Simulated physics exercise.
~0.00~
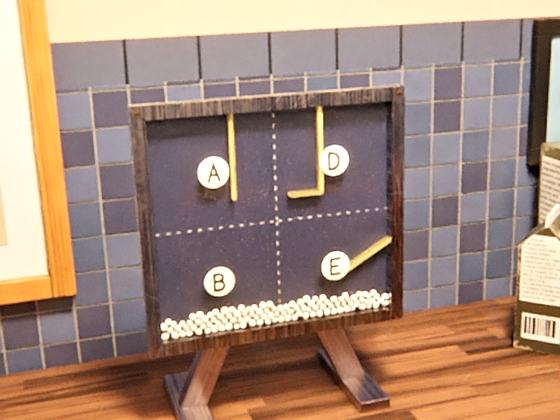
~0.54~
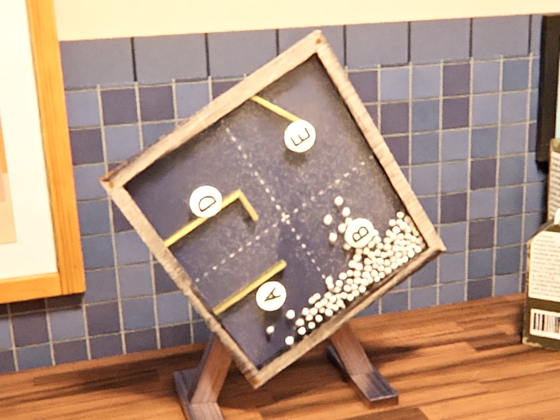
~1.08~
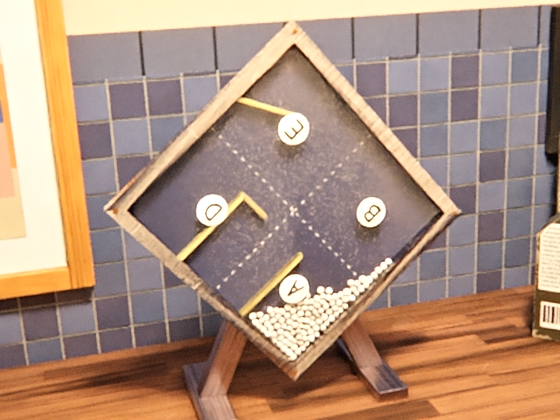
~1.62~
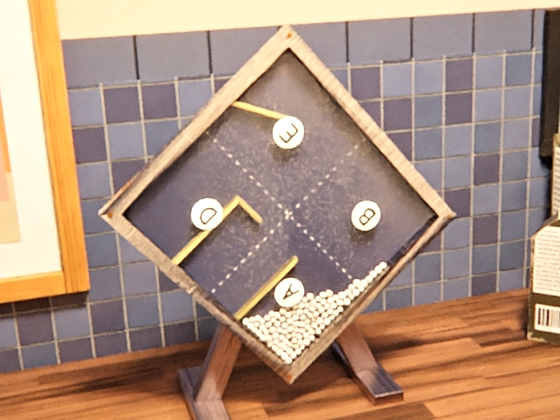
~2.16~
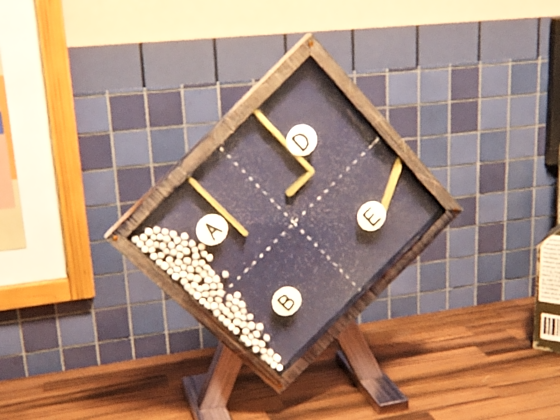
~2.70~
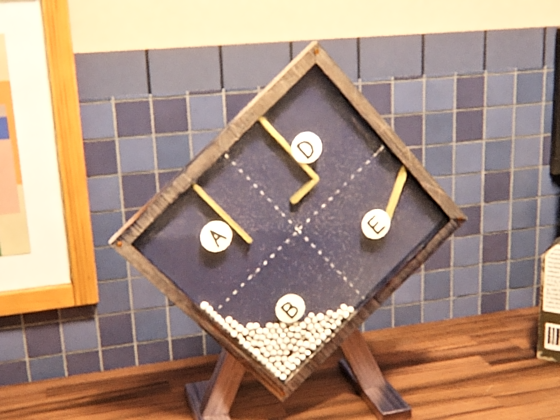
On a wooden counter, a framed box turns anticlockwise, swings partly back, and white beads settle around B.
